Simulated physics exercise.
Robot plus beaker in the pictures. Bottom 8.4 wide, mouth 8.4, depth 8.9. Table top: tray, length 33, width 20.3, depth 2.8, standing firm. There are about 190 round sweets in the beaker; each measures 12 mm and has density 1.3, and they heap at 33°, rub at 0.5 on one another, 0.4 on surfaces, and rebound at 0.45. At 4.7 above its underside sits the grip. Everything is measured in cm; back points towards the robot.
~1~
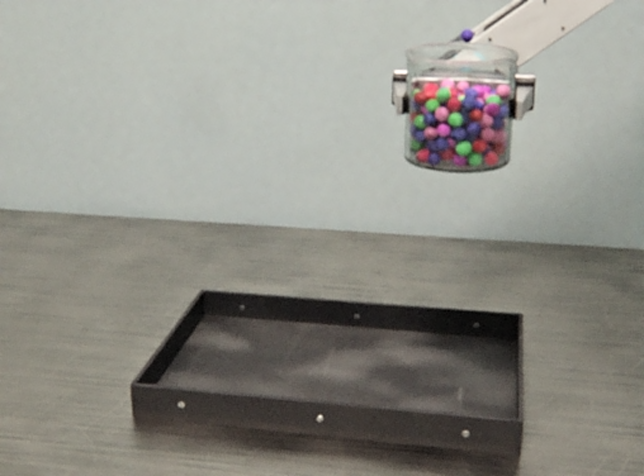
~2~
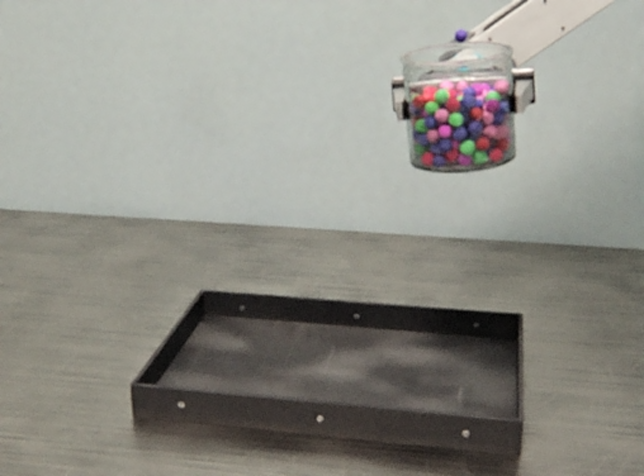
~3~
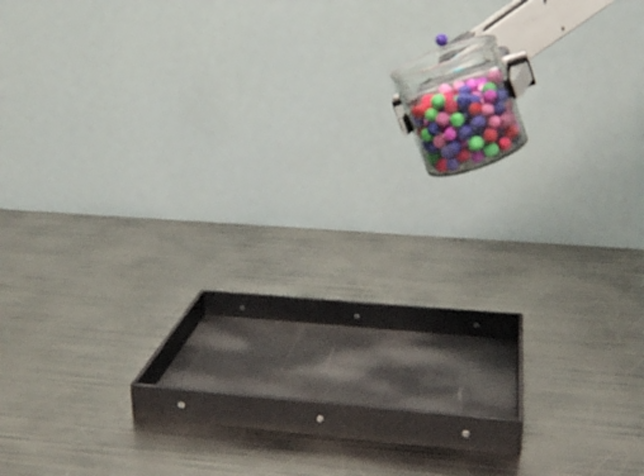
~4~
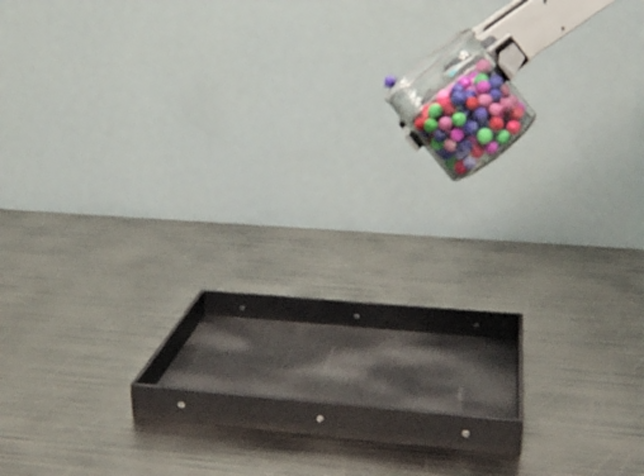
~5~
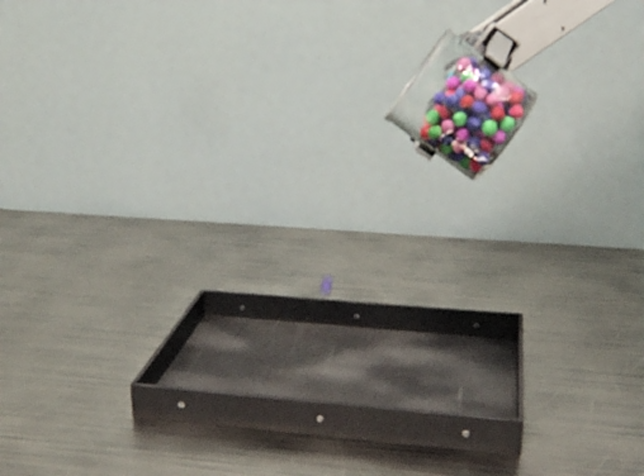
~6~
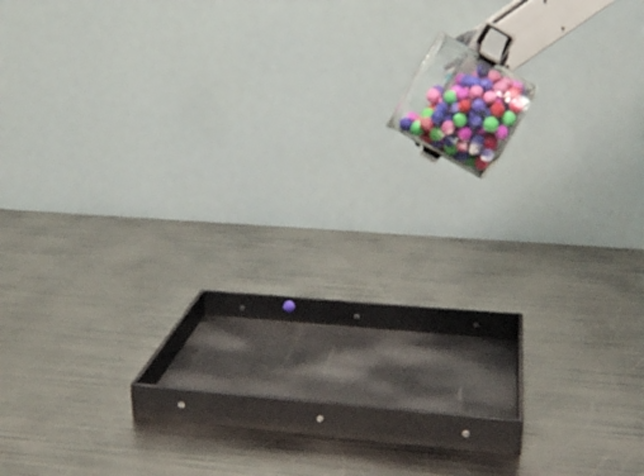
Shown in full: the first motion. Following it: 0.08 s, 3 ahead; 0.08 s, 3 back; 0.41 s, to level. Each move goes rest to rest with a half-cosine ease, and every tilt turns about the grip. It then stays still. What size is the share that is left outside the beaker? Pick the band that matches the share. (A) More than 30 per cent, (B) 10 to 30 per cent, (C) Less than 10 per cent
B, 10 to 30 per cent.
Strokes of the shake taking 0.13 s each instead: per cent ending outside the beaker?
That would give around 5 per cent.
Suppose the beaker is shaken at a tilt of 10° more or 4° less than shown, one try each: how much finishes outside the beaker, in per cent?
They would come to near 30 and 15 per cent.
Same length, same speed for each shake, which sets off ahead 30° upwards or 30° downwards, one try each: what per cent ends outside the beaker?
First try about 30 %, second try about 5 %.
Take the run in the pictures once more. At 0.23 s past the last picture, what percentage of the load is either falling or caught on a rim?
Some 12 percent.
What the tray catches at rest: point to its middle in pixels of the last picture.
Estimated centre at around (264, 362).
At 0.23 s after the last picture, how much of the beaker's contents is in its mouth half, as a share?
Something like 45 percent sits in that half.
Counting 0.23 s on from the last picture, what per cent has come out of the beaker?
By then near 15 % is out.
Then, 0.23 s after the last picture, tilted 58° forward, highest piece 28 above the table; 166 in the beaker, 1 in the tray, 23 in flight or on a rim.
Then, 0.46 s after the last picture, tilted 11° forward, highest piece 30 above the table; 160 in the beaker, 27 in the tray, 3 in flight or on a rim.
Then, 0.77 s after the last picture, level, highest piece 30 above the table; 160 in the beaker, 29 in the tray, 1 on the table or floor.
Then, 1.82 s after the last picture, level, highest piece 30 above the table; 160 in the beaker, 29 in the tray, 1 on the table or floor.
Final count, 160 in the beaker, 29 in the tray, 1 on the table or floor. That is 16 % outside the beaker.
